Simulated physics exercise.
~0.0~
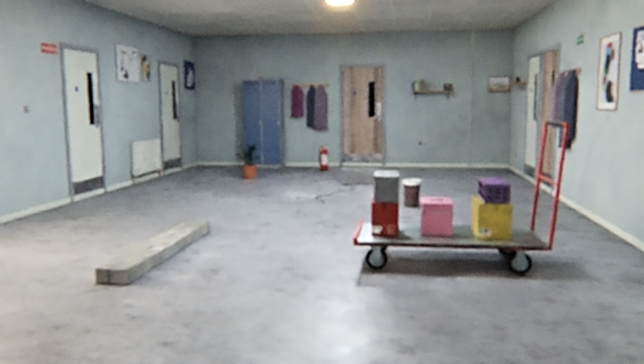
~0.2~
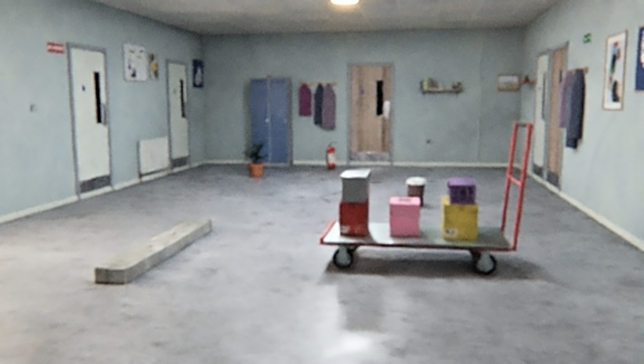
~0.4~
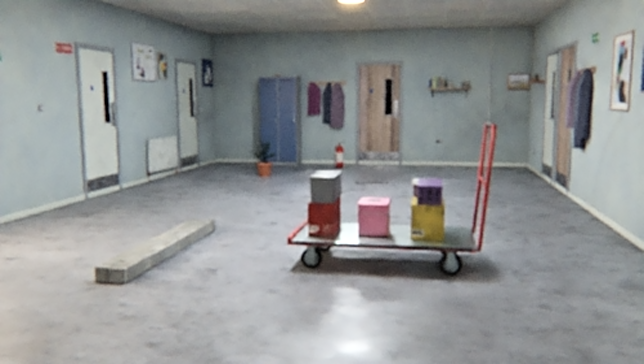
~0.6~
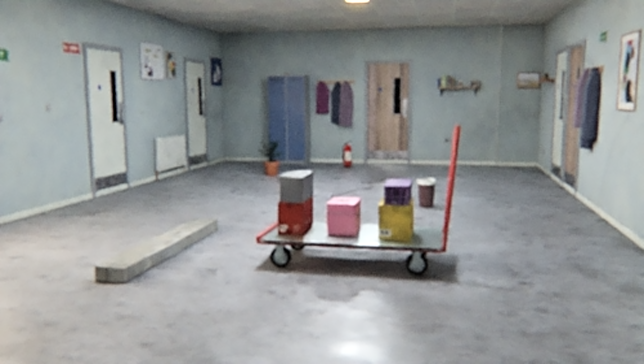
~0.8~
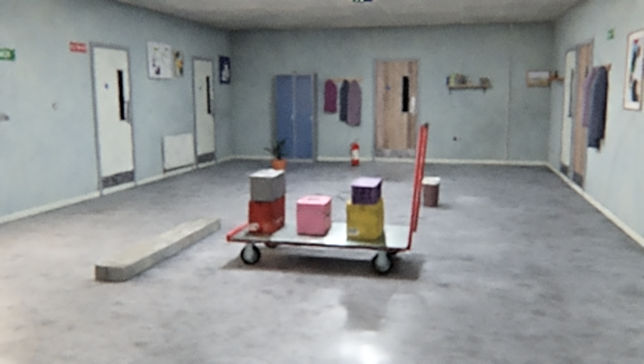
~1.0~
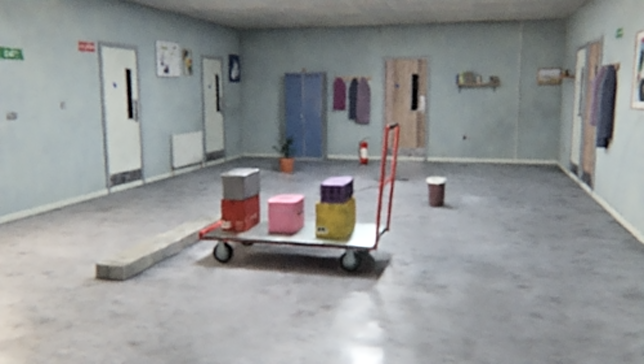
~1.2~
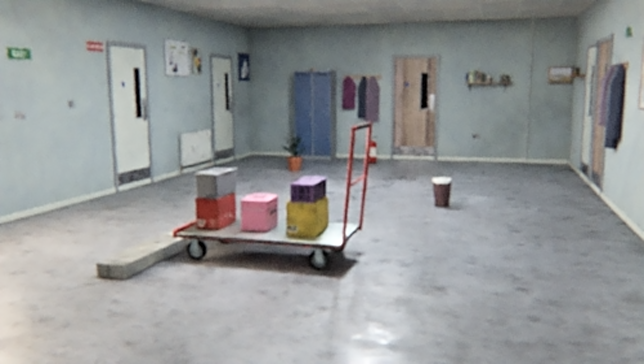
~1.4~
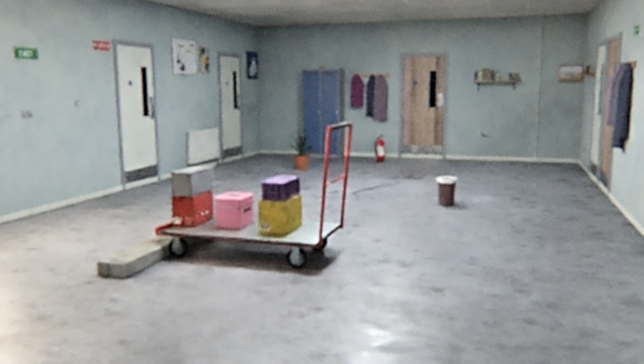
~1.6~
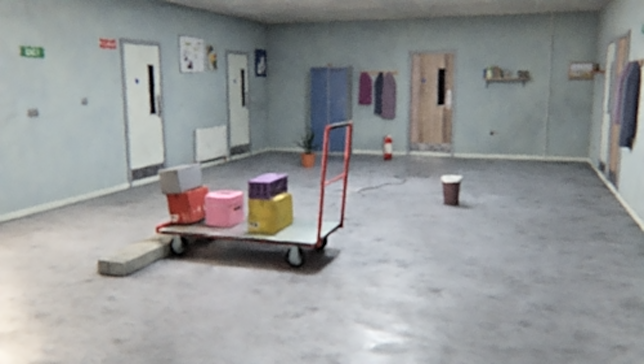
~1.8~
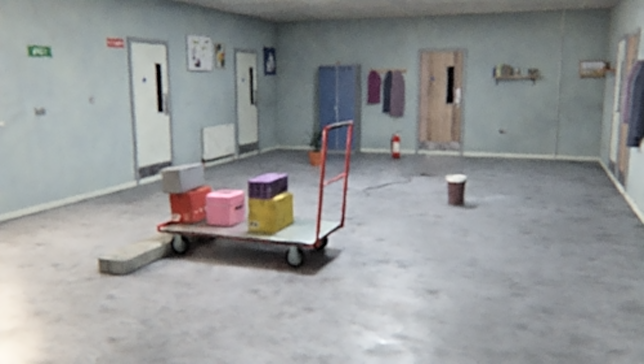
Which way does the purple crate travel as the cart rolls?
The purple crate moves to the left, riding on top of the yellow carton as the cart heads for the kerb.
A flat stock cart with a red handle at its right end stands in a pale blue-walled room with doors, seen from the front as the view drifts slightly sideways. On its deck, a grey tote sits on a red carton at the left, a pink toolbox is in the middle, and a purple crate rests on a yellow carton at the right. The cart rolls left toward a low grey kerb and stops against it. The grey tote and red carton lean slightly at the front end. All five pieces finish on the deck.
